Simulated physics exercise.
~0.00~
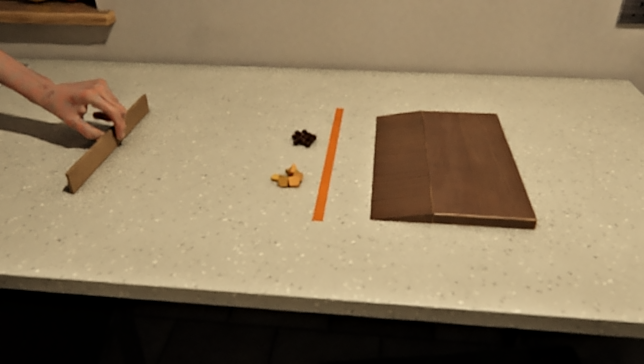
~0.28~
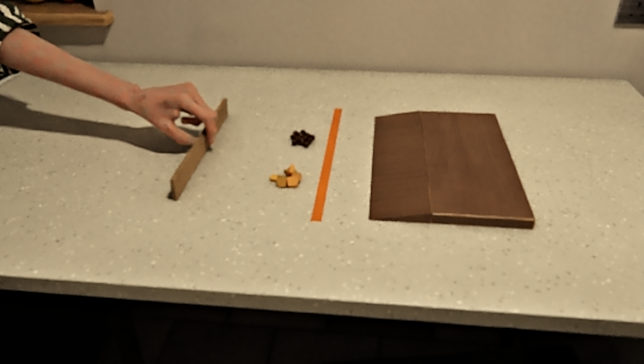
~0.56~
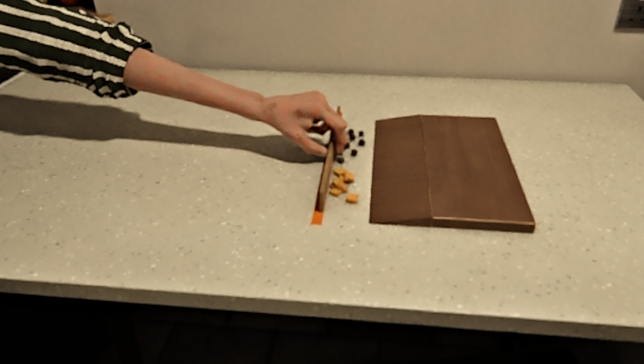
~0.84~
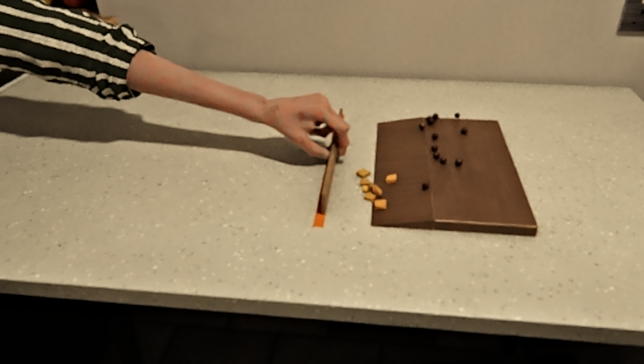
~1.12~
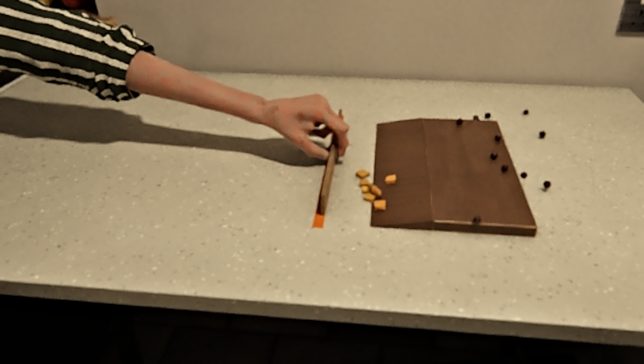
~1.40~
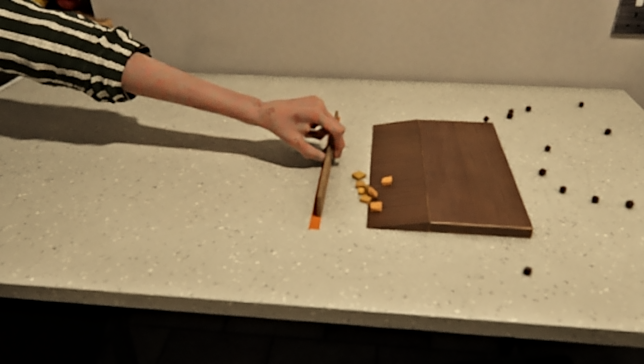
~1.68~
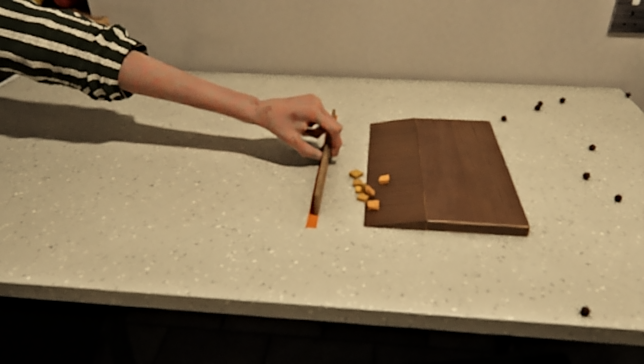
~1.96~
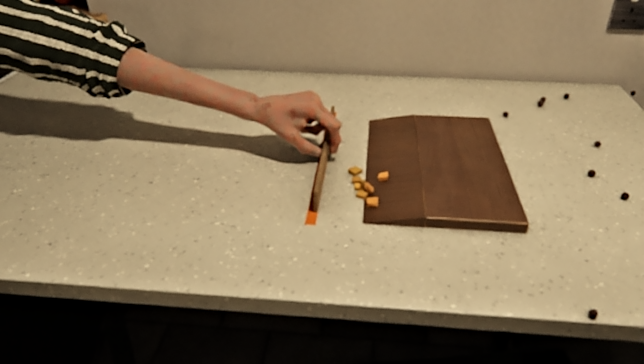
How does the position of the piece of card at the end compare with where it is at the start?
At the start the card stands near the left side of the table, well away from the small pieces. By the end it is farther right, held upright at the orange strip just left of the ramp.
